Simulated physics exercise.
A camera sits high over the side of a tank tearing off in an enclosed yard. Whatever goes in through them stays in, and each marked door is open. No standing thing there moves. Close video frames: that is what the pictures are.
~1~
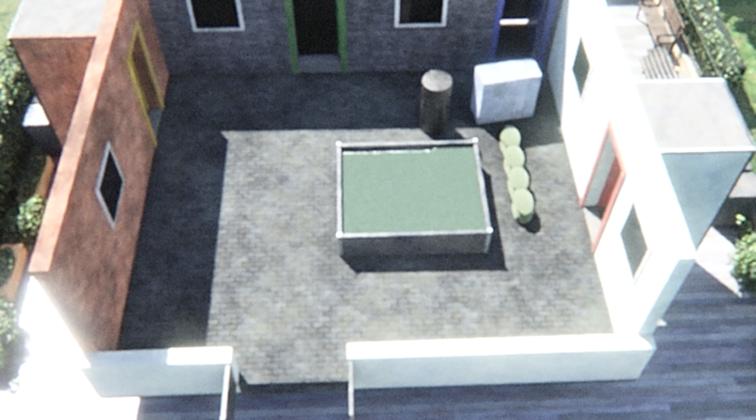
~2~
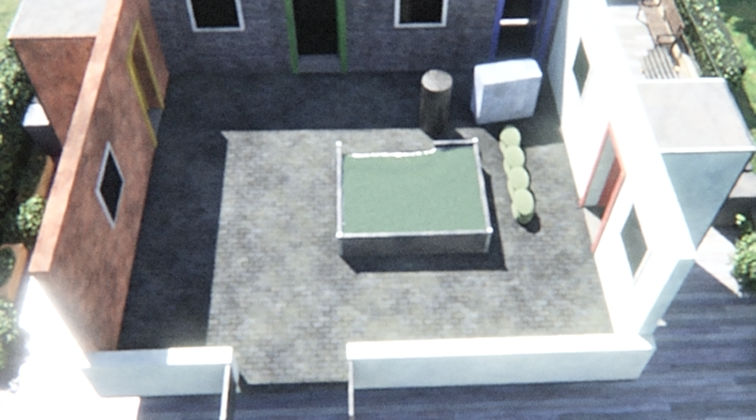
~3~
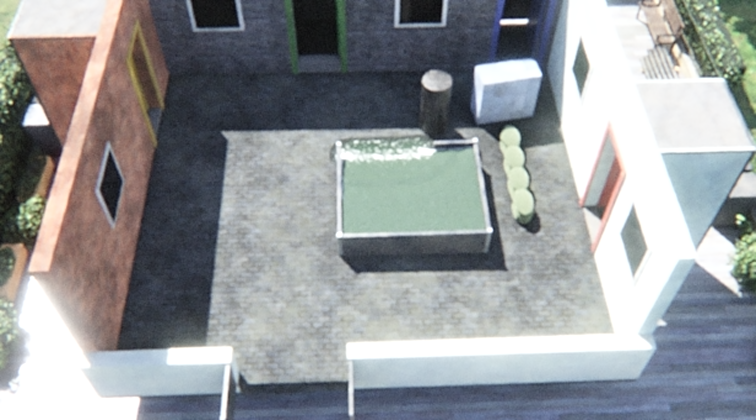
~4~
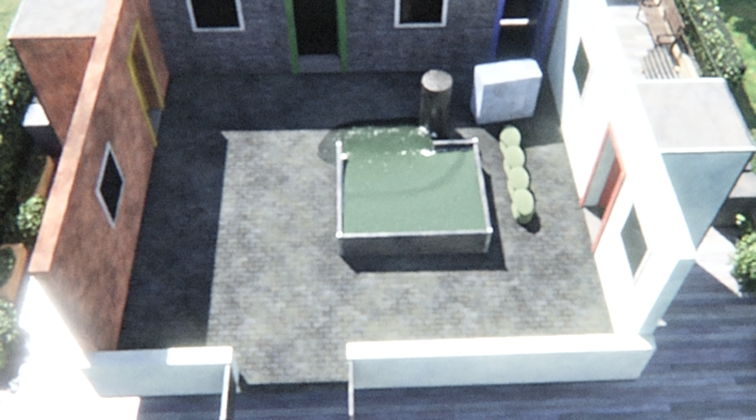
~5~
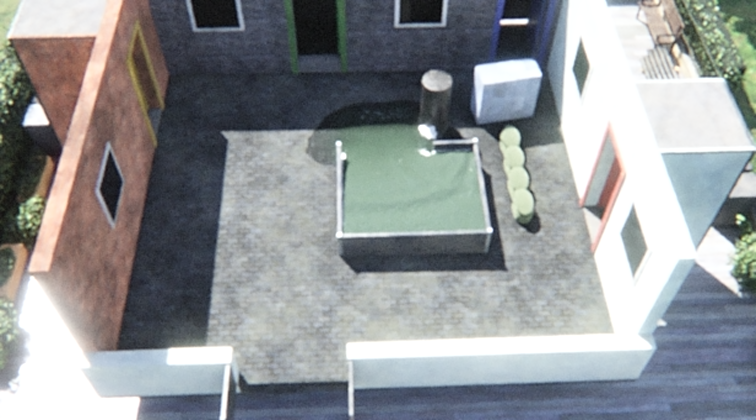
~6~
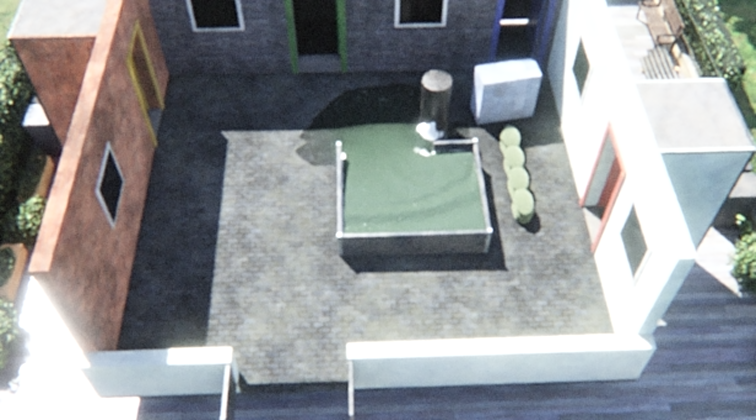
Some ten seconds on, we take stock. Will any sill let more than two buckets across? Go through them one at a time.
As I see it, I expect the green door to let through an acceptable amount; I expect the blue door to let through too much; I expect the yellow door to let through too much; I expect the red door to let through an acceptable amount.
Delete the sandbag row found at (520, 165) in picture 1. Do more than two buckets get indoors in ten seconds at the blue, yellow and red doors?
My reading: The blue one floods; the yellow one floods; the red one keeps below it.
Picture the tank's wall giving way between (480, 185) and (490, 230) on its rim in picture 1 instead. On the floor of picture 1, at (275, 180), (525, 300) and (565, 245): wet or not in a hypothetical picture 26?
Spot one ends up untouched by the spill, spot two deluged, spot three deluged.
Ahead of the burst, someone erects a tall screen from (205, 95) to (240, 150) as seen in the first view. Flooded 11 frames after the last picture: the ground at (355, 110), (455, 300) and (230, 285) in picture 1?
Taking the points in the order given, they are inundated, high and dry and high and dry.
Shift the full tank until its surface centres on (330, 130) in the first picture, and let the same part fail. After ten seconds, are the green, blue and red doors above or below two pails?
As I see it, the green door runs past the limit, the blue door runs past the limit and the red door remains below.
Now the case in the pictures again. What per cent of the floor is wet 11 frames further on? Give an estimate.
My guess is around 20 in a hundred.
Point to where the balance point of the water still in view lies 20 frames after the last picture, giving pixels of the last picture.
I reckon somewhere around (376, 140).
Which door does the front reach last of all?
Looks like the red-painted one.
A moment on, water covers 15 % of the floor; the green door wet at the sill, nothing in, the blue door not reached, the yellow door not reached, the red door not reached.
Next, water covers 20 % of the floor; the green door wet at the sill, nothing in, the blue door wet at the sill, nothing in, the yellow door not reached, the red door not reached.
Then, water covers 30 % of the floor; the green door wet at the sill, nothing in, the blue door wet at the sill, nothing in, the yellow door wet at the sill, nothing in, the red door not reached.
Later, water covers 60 % of the floor; the green door wet at the sill, nothing in, the blue door over two buckets in, the yellow door over two buckets in, the red door wet at the sill, nothing in.
In the end, water covers 90 % of the floor; the green door wet at the sill, nothing in, the blue door over two buckets in, the yellow door over two buckets in, the red door wet at the sill, nothing in.
